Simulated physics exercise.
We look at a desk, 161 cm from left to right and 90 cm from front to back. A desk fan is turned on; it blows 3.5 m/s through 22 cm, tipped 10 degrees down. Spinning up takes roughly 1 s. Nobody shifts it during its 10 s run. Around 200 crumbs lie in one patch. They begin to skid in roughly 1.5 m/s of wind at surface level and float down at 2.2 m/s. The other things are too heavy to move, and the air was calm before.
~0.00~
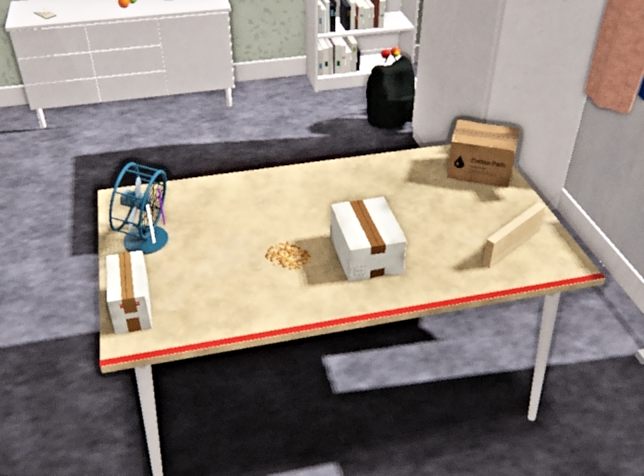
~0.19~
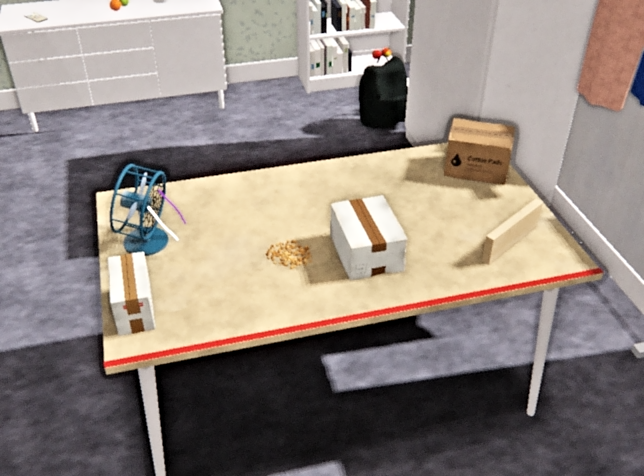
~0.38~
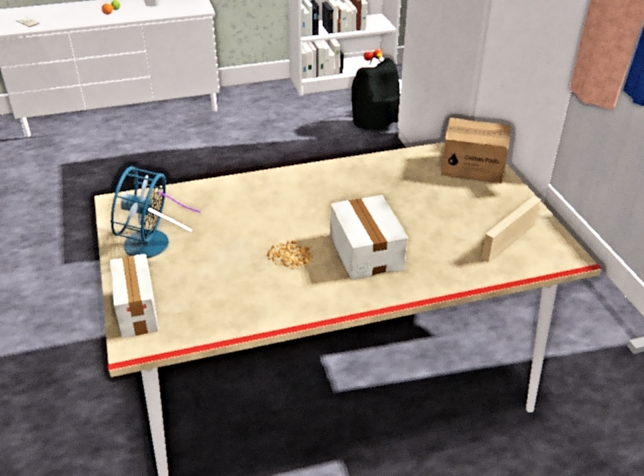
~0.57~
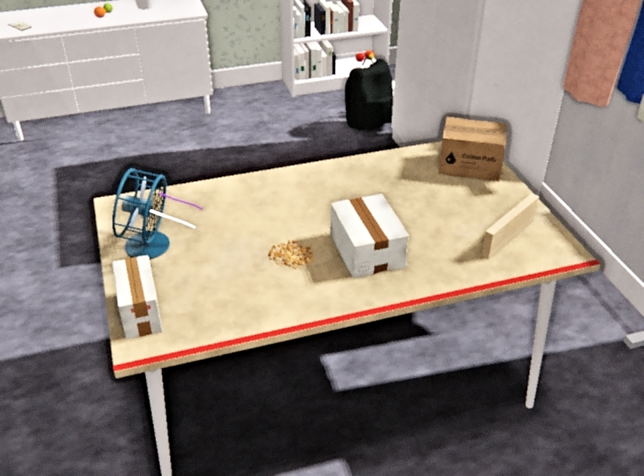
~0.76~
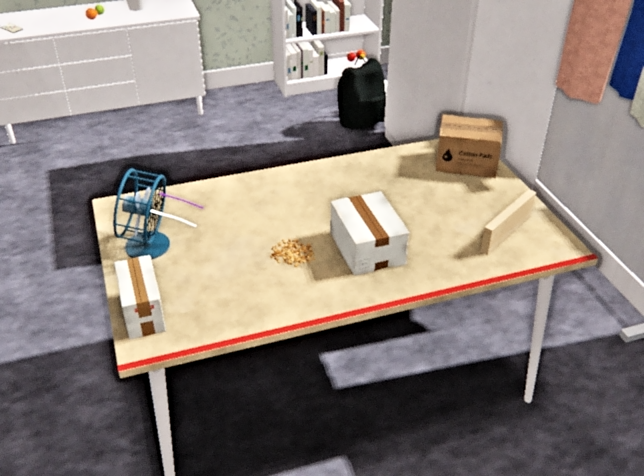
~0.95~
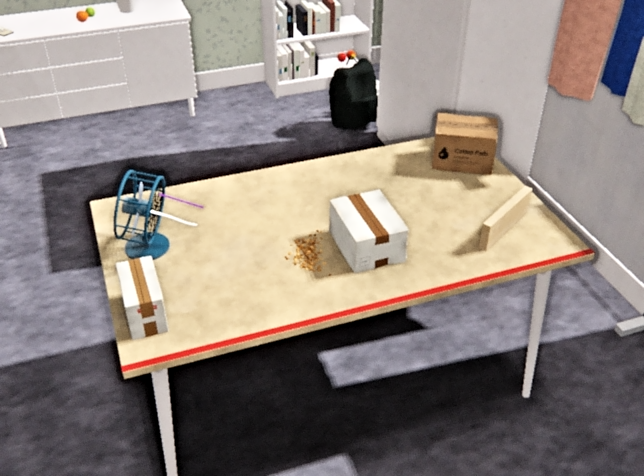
In the video, a blue desk fan stands on a table with boxes, a wooden block and a patch of crumbs; streamers lift from the fan, and then the crumbs skid right toward the central white box as the view shifts slightly.
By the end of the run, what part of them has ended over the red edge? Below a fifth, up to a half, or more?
Of the crumbs, more than half end over the red edge.
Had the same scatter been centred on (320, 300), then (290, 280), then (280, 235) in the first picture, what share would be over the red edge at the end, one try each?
In that order: 100 %, 100 %, 0 %.
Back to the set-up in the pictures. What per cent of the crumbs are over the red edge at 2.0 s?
Some 70 per cent.
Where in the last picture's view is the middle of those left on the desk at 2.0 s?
Near (330, 239).
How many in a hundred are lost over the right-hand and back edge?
Roughly 0 % right-hand, 2 % back.
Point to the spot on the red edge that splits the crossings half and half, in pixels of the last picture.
Near (373, 309).
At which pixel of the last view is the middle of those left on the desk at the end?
Around (428, 166).
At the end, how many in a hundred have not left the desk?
Some 20 per cent.
After 2.0 s, 28 % are on the move or not yet settled, 70 % are over the red edge; the middle of those still in play is near (330, 239).
After 3.2 s, 20 % are on the move or not yet settled, 76 % are over the red edge; the middle of those still in play is near (330, 239).
After 5.5 s, 15 % are on the move or not yet settled, 78 % are over the red edge; the middle of those still in play is near (433, 172).
After 10.0 s, at the end, 78 % are over the red edge; the middle of those still in play is near (428, 166).
